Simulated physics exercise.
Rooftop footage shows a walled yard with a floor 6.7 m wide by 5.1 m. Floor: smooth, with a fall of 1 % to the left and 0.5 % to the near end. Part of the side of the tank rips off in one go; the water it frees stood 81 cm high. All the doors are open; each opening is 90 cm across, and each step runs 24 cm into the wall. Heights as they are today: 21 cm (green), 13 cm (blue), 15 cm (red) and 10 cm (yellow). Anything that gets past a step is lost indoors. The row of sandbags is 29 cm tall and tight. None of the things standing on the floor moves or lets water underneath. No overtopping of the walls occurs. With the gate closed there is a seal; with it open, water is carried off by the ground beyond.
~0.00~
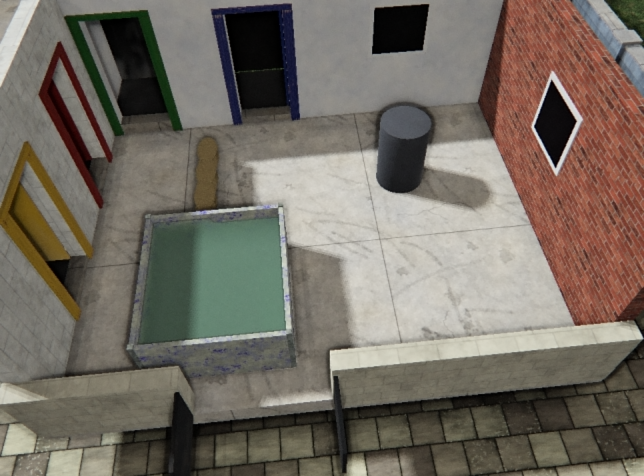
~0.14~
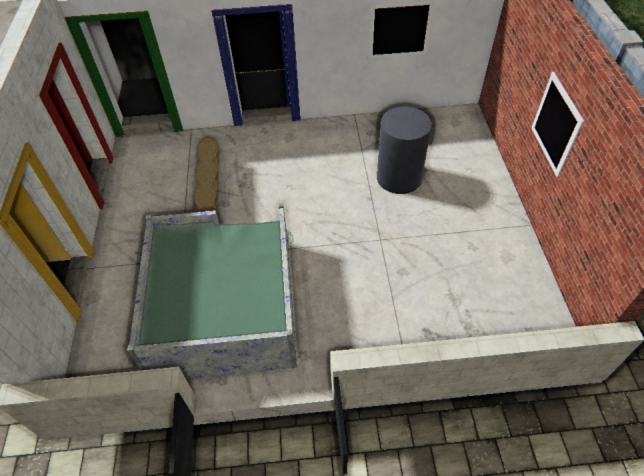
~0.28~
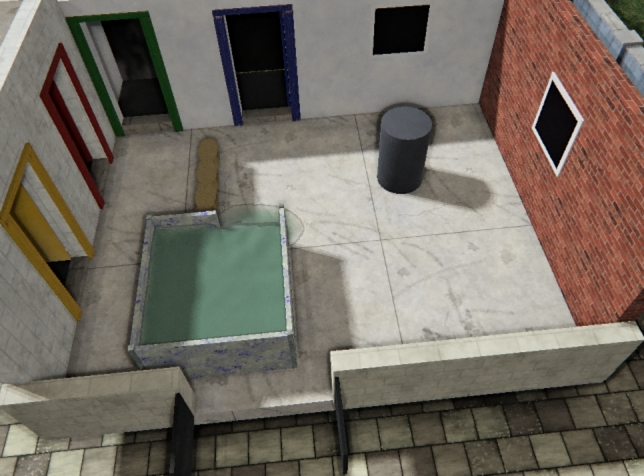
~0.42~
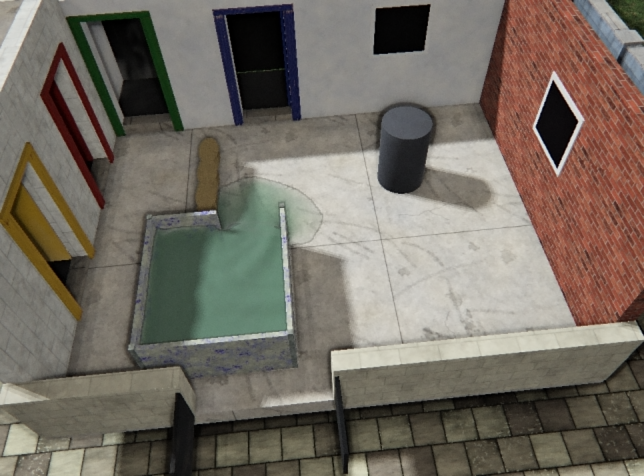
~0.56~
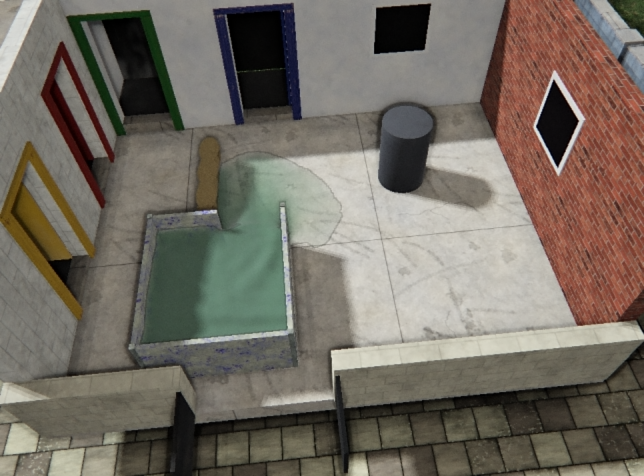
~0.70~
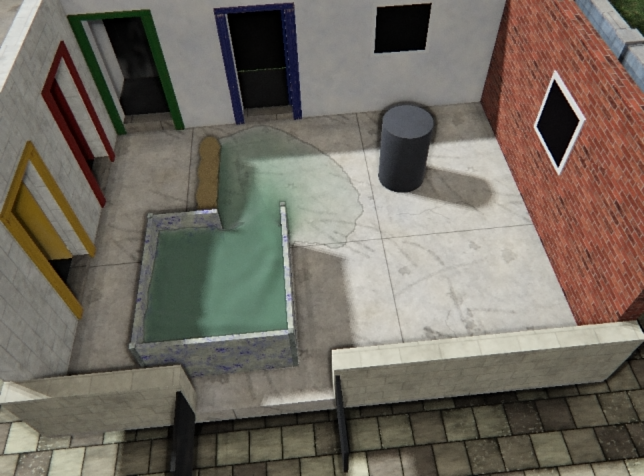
In a walled yard with green, red, yellow and blue doorways, a square tank of green water sits still near a dark cylinder. Part of its far side breaks away, and water pours through the gap, fanning out across the pale floor toward the back wall and the cylinder while the level in the tank lowers slightly.
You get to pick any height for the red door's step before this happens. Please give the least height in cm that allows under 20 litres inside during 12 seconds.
It would have to be roughly 8.5 cm high.
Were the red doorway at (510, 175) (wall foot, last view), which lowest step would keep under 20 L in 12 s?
It needs about 7.0 cm.
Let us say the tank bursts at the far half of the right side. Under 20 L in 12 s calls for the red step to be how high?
About 6.5 cm.
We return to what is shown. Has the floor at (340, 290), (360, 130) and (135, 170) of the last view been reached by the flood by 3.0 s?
1: Unwetted; 2: Awash; 3: Awash.
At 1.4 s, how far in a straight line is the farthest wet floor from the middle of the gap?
Distance from gap: Approx. 3.6 m.
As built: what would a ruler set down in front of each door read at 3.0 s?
Green door 4 cm, blue door 27 cm, red door 11 cm, yellow door 0 cm.
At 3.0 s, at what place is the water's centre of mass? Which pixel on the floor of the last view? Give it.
I'd put it close to (274, 216).
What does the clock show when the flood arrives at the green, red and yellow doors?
Times: Green 1.3 seconds, red 2.0 seconds, yellow 3.4 seconds.
After 1.4 s water covers 25 % of the floor, deepest (42 cm) near (237, 125); it has not reached the red door.
After 3.0 s water covers 45 % of the floor, deepest (30 cm) near (256, 123); 11 cm at the red door, 0 litres in over its 15 cm step.
After 12.0 s water covers 95 % of the floor, deepest (11 cm) near (61, 408); 6 cm at the red door, 0 litres in over its 15 cm step.
At the red door as built, the water arrived by 2.1 s and peaked near 12 cm at 2.8 s.
Run again over the same 12 s with other heights there, 32 litres in over 7.5 cm, 8 litres over 10 cm. The limit of 20 litres is kept from about 8.5 cm up.
